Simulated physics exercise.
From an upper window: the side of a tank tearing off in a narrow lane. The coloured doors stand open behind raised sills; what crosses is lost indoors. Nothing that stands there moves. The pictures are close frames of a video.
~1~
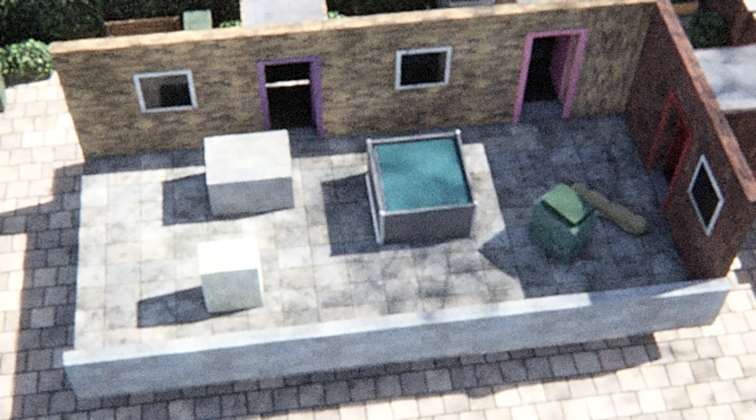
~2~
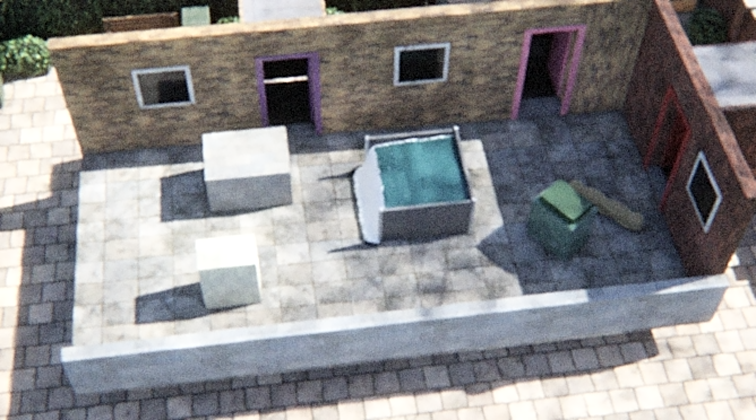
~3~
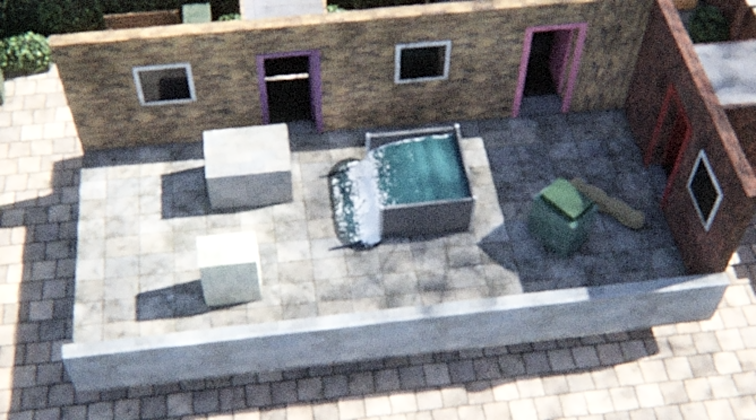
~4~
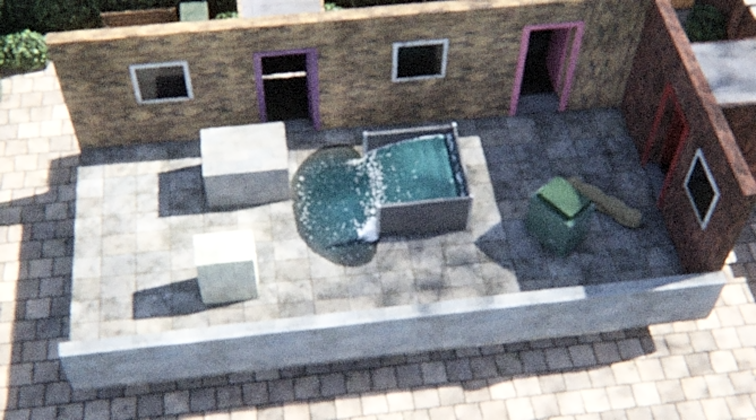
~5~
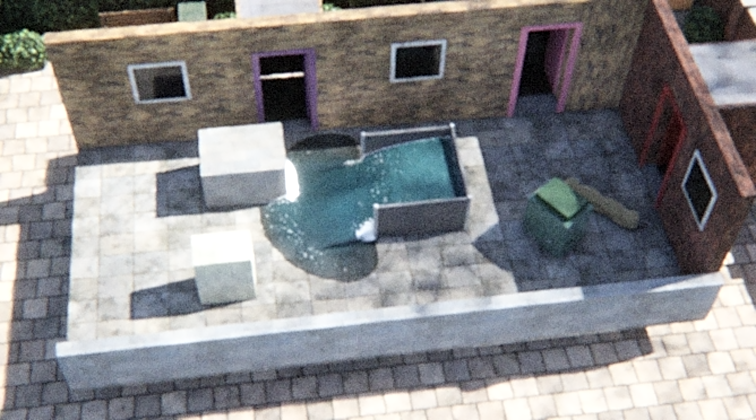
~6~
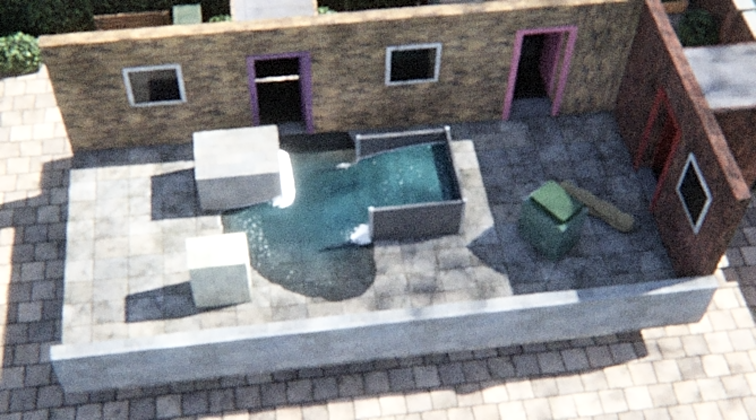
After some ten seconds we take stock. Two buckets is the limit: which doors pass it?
One by one: The red door stays under that; the purple door takes more than that; the pink door stays under that.
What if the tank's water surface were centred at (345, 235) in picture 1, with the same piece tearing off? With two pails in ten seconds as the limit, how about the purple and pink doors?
My reading: The purple door is under, the pink door takes less.
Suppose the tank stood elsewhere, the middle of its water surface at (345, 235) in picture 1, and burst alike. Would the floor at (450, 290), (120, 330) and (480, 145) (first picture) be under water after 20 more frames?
As listed: Covered, flooded, free of water.
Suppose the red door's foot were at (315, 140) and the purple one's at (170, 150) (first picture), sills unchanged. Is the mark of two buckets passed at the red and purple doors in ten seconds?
My reading: The red door lets more in; the purple door lets less in.
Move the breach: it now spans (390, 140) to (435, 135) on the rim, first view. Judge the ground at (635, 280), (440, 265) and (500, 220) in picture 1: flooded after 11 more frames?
As listed: Dry, no water, clear.
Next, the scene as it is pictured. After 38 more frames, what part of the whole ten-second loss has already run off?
Some 90 per cent.
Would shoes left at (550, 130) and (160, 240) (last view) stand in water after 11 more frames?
As listed: Dry, covered.
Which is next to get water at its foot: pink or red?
I say the pink-painted one.
A moment on, water covers 30 % of the floor; the red door not reached, the purple door over two buckets in, the pink door not reached.
Next, water covers 40 % of the floor; the red door not reached, the purple door far over two buckets in, the pink door not reached.
Then, water covers 55 % of the floor; the red door not reached, the purple door far over two buckets in, the pink door not reached.
Later, water covers 75 % of the floor; the red door not reached, the purple door far over two buckets in, the pink door wet at the sill, nothing in.
In the end, water covers 80 % of the floor; the red door wet at the sill, nothing in, the purple door far over two buckets in, the pink door wet at the sill, nothing in.
